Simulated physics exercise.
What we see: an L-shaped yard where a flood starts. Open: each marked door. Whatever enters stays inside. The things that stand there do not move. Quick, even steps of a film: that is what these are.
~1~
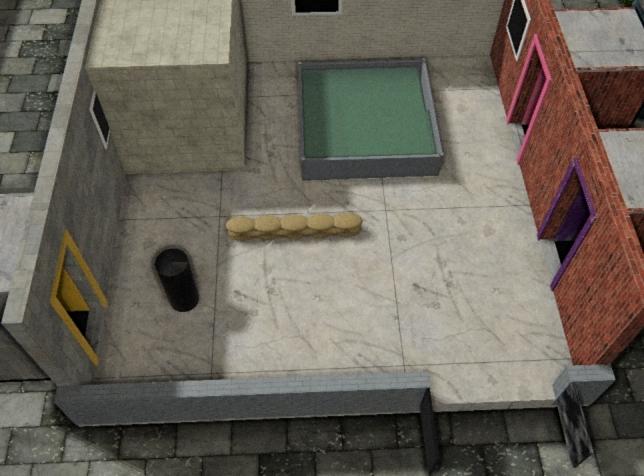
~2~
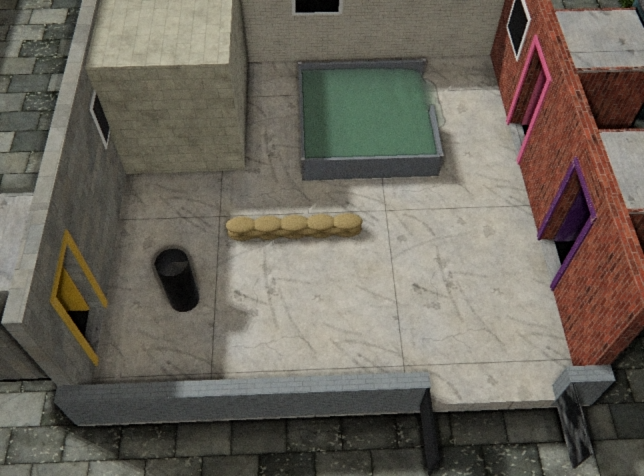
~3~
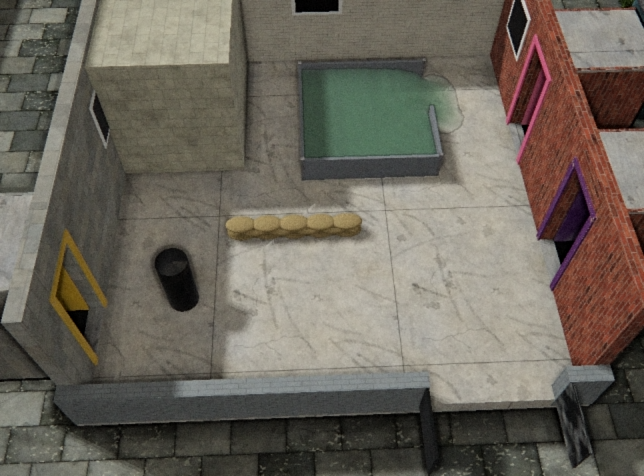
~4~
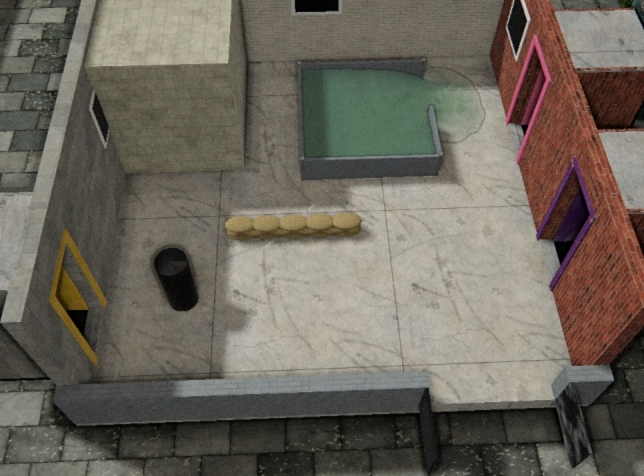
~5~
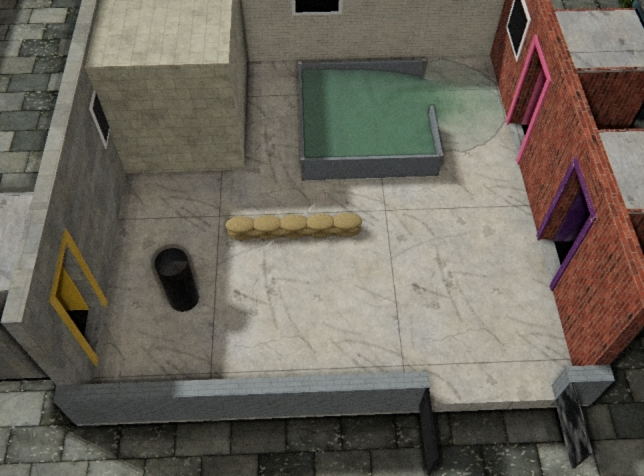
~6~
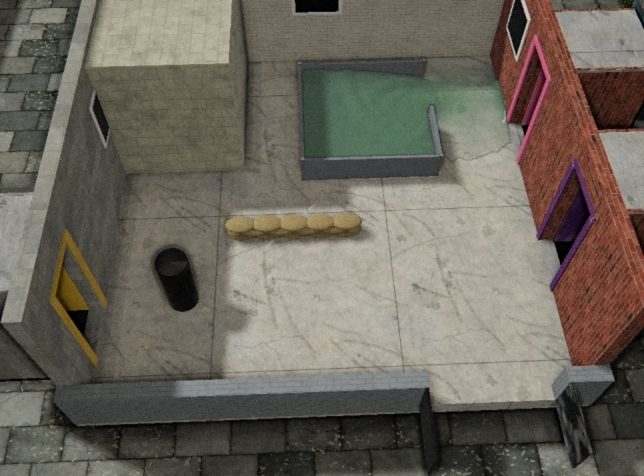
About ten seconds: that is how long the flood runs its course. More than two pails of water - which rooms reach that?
As I see it, the pink door ends up above the line. The yellow door ends up at or below the line. The purple door ends up at or below the line.
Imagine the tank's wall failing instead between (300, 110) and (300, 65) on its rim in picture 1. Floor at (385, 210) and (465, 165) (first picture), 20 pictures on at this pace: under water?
Respectively: Drenched and parched.
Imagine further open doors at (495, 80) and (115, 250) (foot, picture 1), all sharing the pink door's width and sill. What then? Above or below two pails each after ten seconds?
Taking them in the order asked, one ends up above, the other ends up below.
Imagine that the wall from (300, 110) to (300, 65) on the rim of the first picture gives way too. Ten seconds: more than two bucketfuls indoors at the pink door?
The pink one stays within it.
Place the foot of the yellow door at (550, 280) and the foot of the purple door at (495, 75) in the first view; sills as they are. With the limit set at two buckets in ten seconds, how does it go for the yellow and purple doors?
The yellow door falls short and the purple door exceeds it.
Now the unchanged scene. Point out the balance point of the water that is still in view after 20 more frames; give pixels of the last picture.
Near (405, 122) in the last view.
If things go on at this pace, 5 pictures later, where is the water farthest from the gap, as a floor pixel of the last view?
The farthest point of the front sits at (520, 181).
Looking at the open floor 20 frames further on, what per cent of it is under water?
Some 30 in a hundred.
A moment on, water covers 10 % of the floor; the pink door under two buckets in, the yellow door not reached, the purple door not reached.
Next, water covers 15 % of the floor; the pink door over two buckets in, the yellow door not reached, the purple door not reached.
Then, water covers 30 % of the floor; the pink door far over two buckets in, the yellow door not reached, the purple door wet at the sill, nothing in.
Later, water covers 60 % of the floor; the pink door far over two buckets in, the yellow door not reached, the purple door wet at the sill, nothing in.
In the end, water covers 85 % of the floor; the pink door far over two buckets in, the yellow door not reached, the purple door wet at the sill, nothing in.
